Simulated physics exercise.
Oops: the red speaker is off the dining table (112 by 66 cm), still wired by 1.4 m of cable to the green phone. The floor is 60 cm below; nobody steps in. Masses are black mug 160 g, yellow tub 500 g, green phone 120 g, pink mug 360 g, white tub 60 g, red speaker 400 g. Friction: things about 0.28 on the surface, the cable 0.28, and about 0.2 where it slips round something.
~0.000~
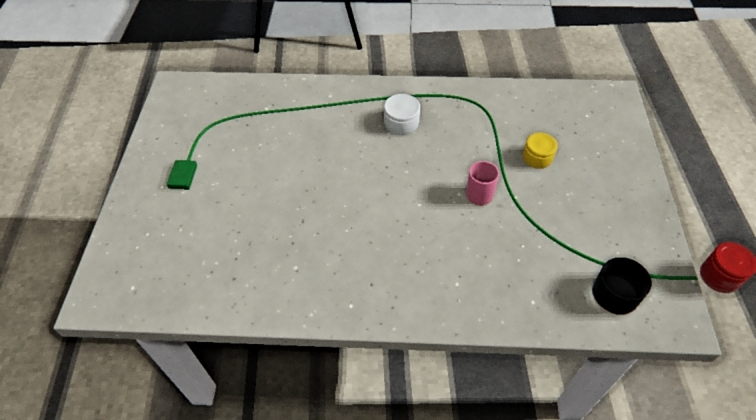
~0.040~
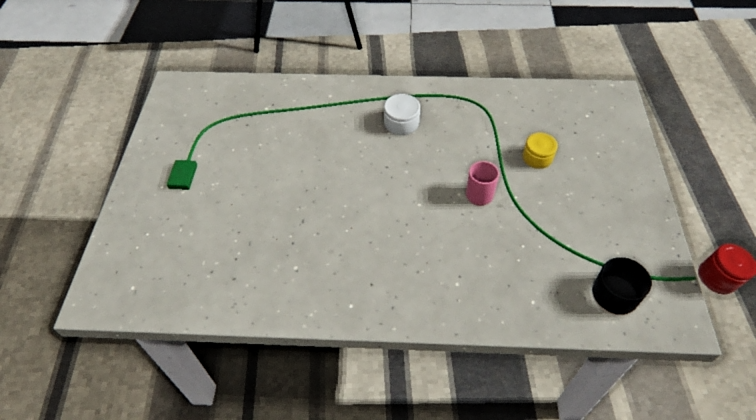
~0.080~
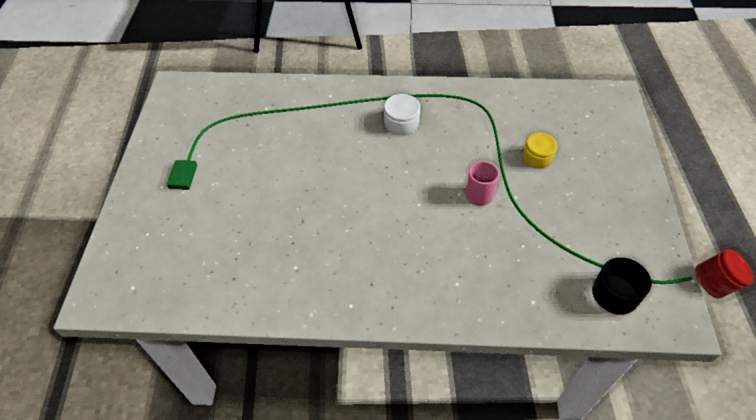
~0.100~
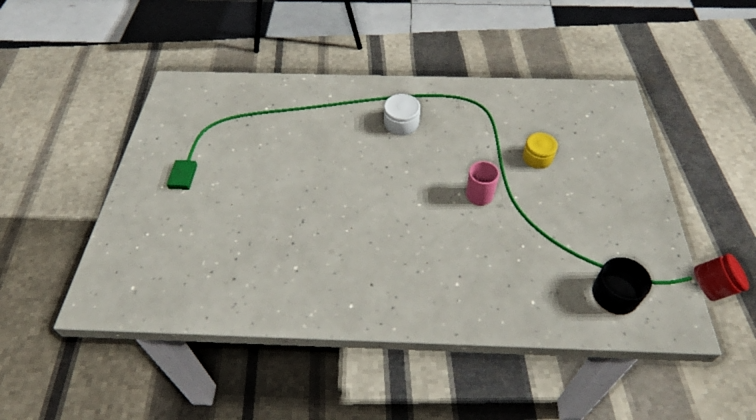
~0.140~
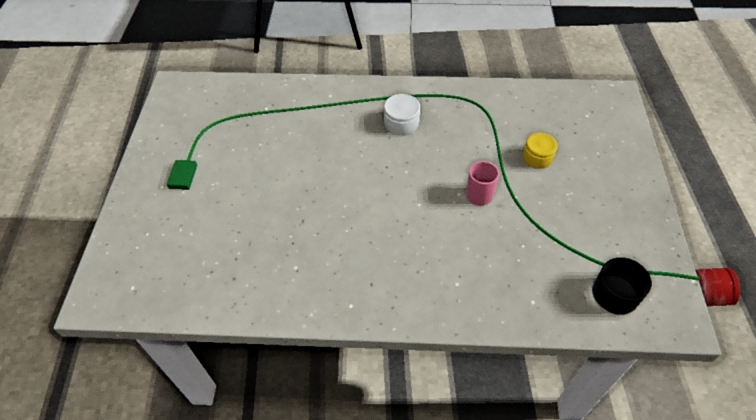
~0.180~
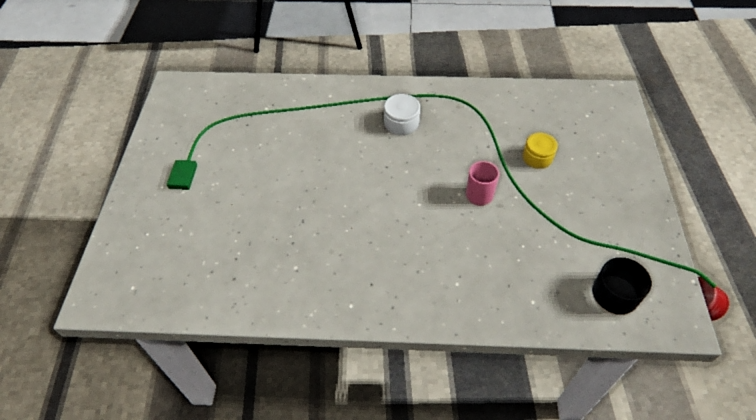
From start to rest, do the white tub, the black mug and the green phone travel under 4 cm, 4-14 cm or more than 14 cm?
In order: The white tub reaches the top band; the black mug stays in the low band; the green phone ends far away.
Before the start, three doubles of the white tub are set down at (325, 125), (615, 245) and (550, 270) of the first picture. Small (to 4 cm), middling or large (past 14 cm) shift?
In turn: Large, large, small.
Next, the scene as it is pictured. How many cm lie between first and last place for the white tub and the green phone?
White tub off the top, green phone 70 cm.
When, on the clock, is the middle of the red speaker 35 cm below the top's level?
That is: 0.34 s.
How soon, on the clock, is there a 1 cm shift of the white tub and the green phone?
About: White tub 0.28 s, green phone 0.32 s.
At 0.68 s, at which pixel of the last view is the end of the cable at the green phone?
Around (432, 150).
After 0.4 s, the cable's tail end at (271, 165); white tub 25 cm off its start, green phone 14 cm off its start, red speaker over the edge.
After 0.7 s, the cable's tail end at (432, 150); white tub over the edge, green phone 48 cm off its start, red speaker over the edge.
After 0.9 s, the cable's tail end at (517, 144); white tub over the edge, green phone 66 cm off its start at (501, 134), red speaker over the edge.
After 1.2 s, the cable's tail end at (526, 143); white tub over the edge, green phone 68 cm off its start, red speaker over the edge.
After 2.4 s, the cable's tail end at (526, 143); white tub over the edge, green phone 68 cm off its start at (510, 133), black mug 0 cm off its start at (627, 278), red speaker over the edge.
